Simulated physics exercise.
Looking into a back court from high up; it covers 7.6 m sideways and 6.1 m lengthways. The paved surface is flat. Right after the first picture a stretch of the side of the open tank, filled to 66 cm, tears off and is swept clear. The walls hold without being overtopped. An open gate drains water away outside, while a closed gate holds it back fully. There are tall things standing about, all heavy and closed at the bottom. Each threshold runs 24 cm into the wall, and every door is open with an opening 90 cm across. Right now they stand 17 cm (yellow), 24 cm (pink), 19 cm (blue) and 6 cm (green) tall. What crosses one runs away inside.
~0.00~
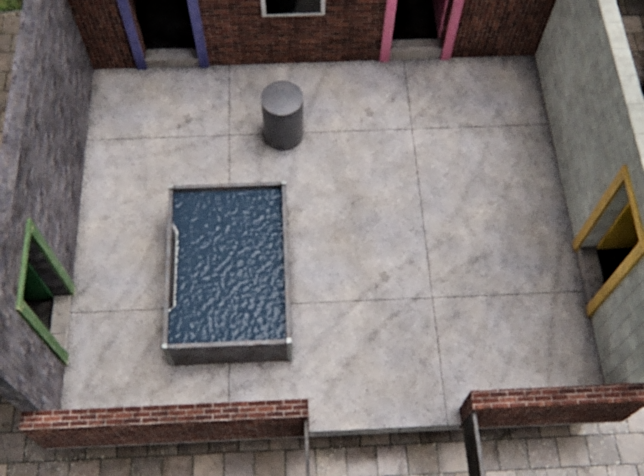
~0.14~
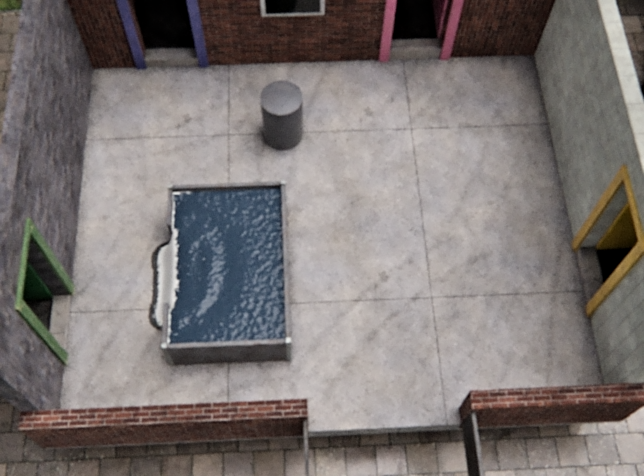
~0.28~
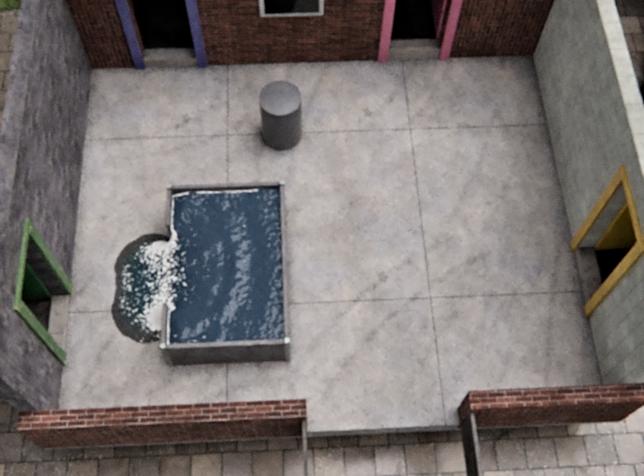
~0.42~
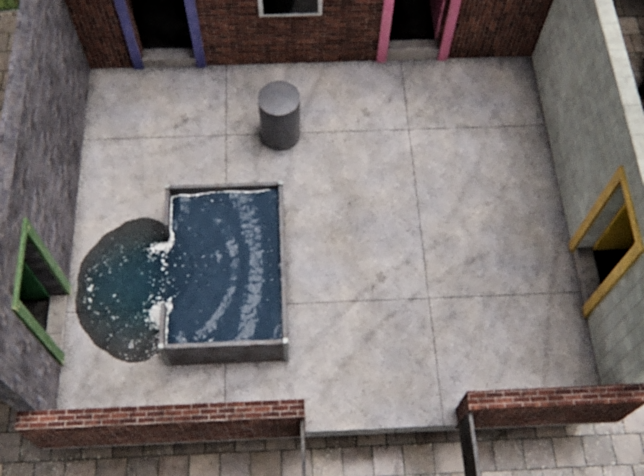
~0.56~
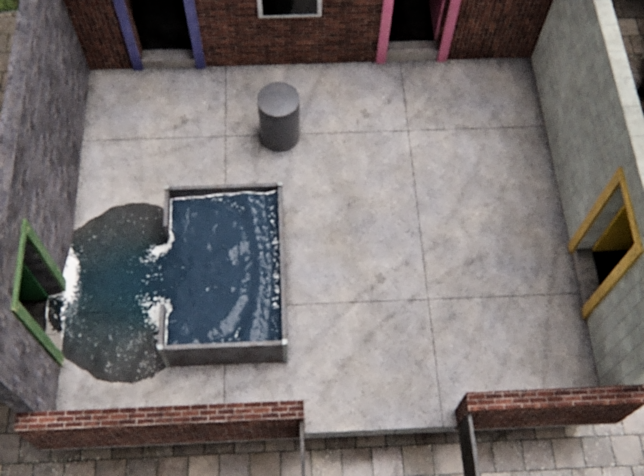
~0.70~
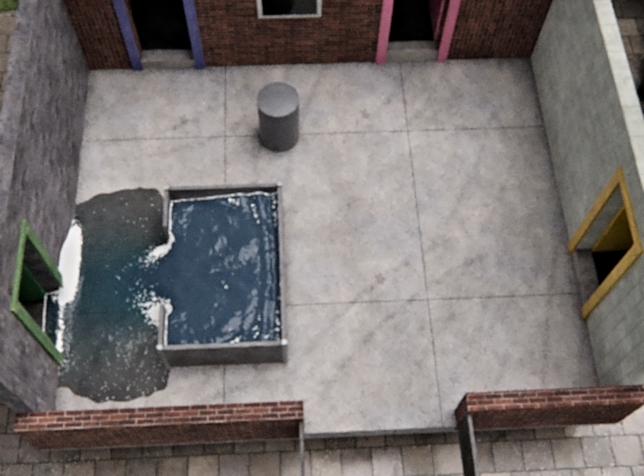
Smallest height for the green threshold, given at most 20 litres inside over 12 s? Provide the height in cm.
About 36 cm.
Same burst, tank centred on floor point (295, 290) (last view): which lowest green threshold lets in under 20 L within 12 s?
Then close to 28 cm.
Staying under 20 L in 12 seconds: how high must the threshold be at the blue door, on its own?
Door blue, min height approx. 12.0 cm.
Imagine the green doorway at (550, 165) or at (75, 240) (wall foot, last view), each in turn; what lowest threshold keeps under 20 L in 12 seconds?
You'd want roughly 6.5 cm there first, then roughly 31 cm.
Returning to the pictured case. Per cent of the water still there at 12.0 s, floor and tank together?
Close to 70 per cent is still present.
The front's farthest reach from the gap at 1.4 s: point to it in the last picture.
Near pixel (84, 130).
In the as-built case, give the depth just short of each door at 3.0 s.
Door by door in centimetres - yellow 0, pink 0, blue 18, green 22.
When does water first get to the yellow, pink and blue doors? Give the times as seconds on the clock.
Yellow = 7.0 s, pink = 4.0 s, blue = 2.2 s.
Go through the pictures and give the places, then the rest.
In the first picture, still water, 66 cm deep, in the open tank at (228, 263); the green door at (49, 299) is dry.
In the second picture, the gap is at (174, 276), the front 0.3 m out at (157, 322); the back of the open tank holds 66 cm.
In the third picture, the front is at (119, 316), 0.8 m from the gap at (174, 278); 1.1 m2 of floor is wet, 66 cm left at the back.
In the fourth picture, water pours out at (172, 278) and has run 1.4 m, to (81, 298); about 9 cm deep outside, 63 cm at the back.
In the fifth picture, the front is at (49, 307), 1.8 m from the gap at (171, 279); 3.4 m2 of floor is wet, 56 cm left at the back.
In the sixth picture, the front is at (45, 342), 1.8 m from the gap at (171, 280); 4.0 m2 of floor is wet, 56 cm left at the back; water is at the green door at (44, 300).
After 1.4 s water covers 10 % of the floor, deepest (43 cm) near (69, 281); 29 cm at the green door, 145 litres in over its 6 cm threshold.
After 3.0 s water covers 30 % of the floor, deepest (28 cm) near (55, 427); 22 cm at the green door, 402 litres in over its 6 cm threshold.
After 12.0 s water covers 90 % of the floor, deepest (7 cm) near (55, 427); 6 cm at the green door, 646 litres in over its 6 cm threshold.
At the green door as built, the water arrived by 0.6 s and peaked near 30 cm at 1.8 s.
With a threshold of 30.5 cm, 52 litres would have come in within the 12 s; with 41 cm, 7 litres. So under 20 litres takes about 36 cm.
